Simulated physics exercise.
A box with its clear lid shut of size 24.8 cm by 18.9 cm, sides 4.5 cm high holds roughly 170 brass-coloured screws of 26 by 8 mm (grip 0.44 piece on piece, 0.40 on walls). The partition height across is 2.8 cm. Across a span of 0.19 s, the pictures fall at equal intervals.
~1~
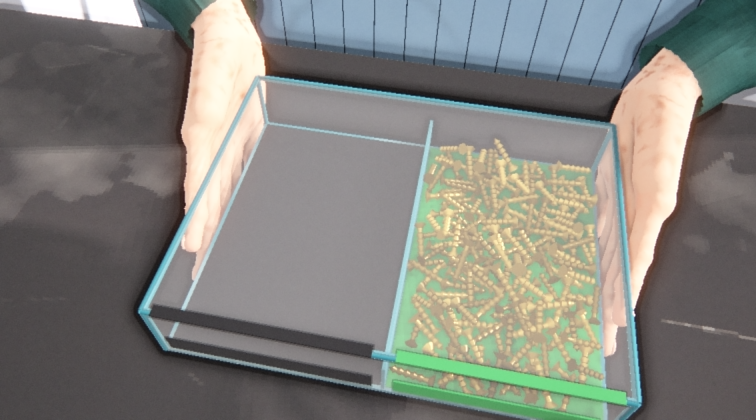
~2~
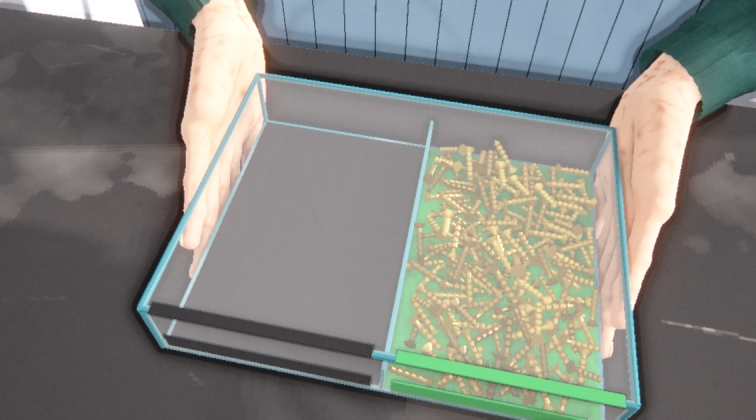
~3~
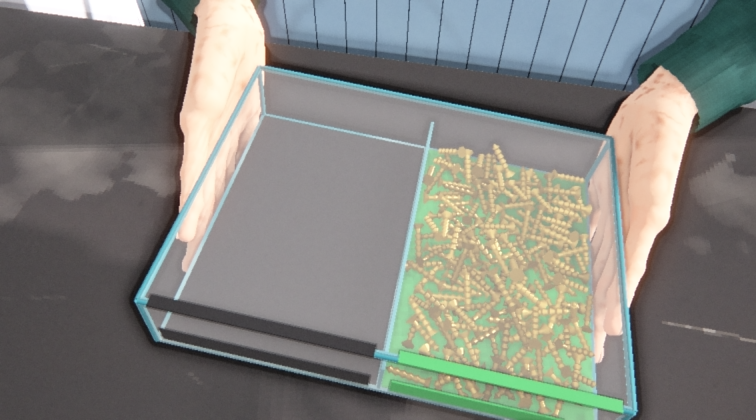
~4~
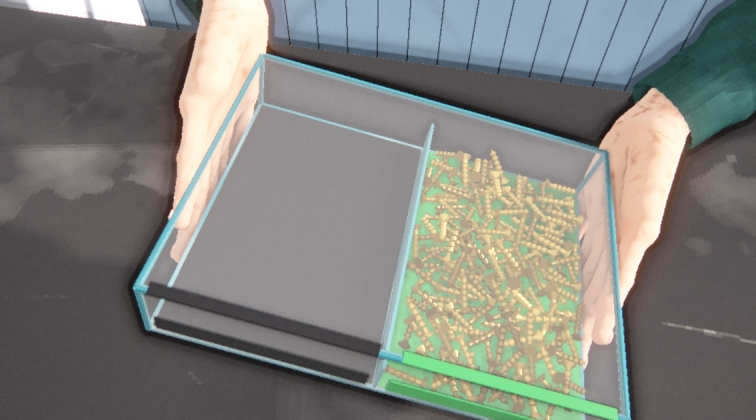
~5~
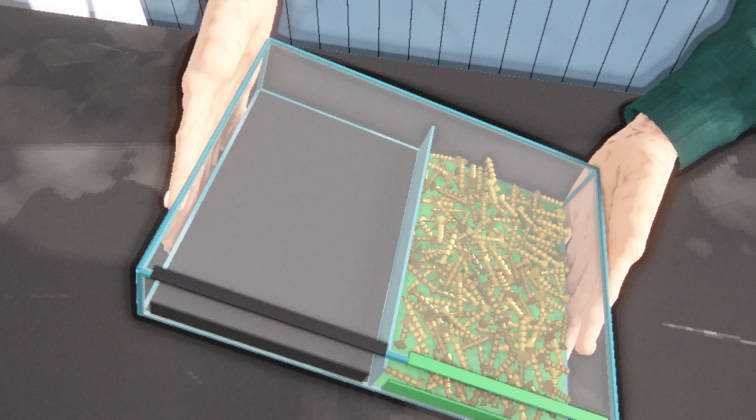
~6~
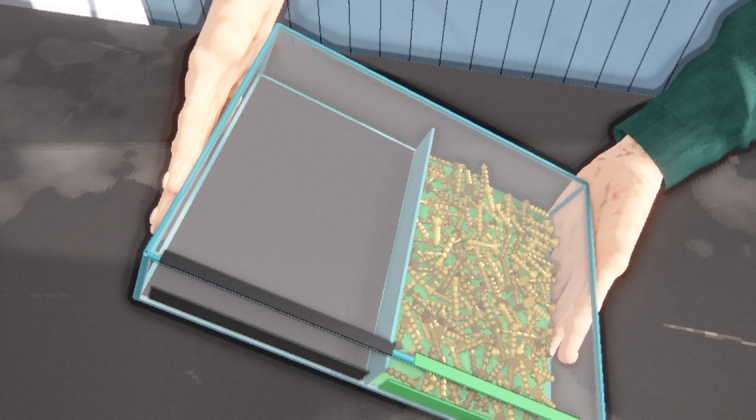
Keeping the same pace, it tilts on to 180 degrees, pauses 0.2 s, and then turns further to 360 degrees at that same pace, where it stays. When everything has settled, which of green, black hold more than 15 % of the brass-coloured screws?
Green compartment: More, black compartment: More.
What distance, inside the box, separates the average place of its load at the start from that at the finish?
I'd say close to 10.0 centimetres in total.
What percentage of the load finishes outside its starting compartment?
Some 45 per cent.
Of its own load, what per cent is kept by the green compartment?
60 %, about.
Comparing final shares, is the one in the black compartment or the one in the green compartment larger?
More finishes in the green compartment.
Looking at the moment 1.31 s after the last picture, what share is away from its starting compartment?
At that moment, I'd say around 0 percent.
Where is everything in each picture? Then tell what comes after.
Box at (378, 359); tilt 0 degrees; green 100 %, in the first picture.
Box at (378, 359); tilt 1 degrees, in the second picture.
Box at (380, 358); tilt 4 degrees; low side right, in the third picture.
Box at (383, 358); tilt 10 degrees; low side right, in the fourth picture.
Box at (387, 358); tilt 17 degrees; low side right, in the fifth picture.
Box at (392, 357); tilt 24 degrees; low side right; green 100 %, in the sixth picture.
Then, 0.72 s after the last picture, tilt 154 degrees; green 100 %; middle of all pieces near (262, 269).
Then, 1.31 s after the last picture, tilt 157 degrees; green 100 %; middle of all pieces near (243, 196).
Then, 1.86 s after the last picture, tilt 57 degrees; green 55 %, black 45 %; middle of all pieces near (368, 269).
Then, 2.38 s after the last picture, tilt 0 degrees; green 55 %, black 45 %; middle of all pieces near (345, 247).
In the end, green 55 %, black 45 %.
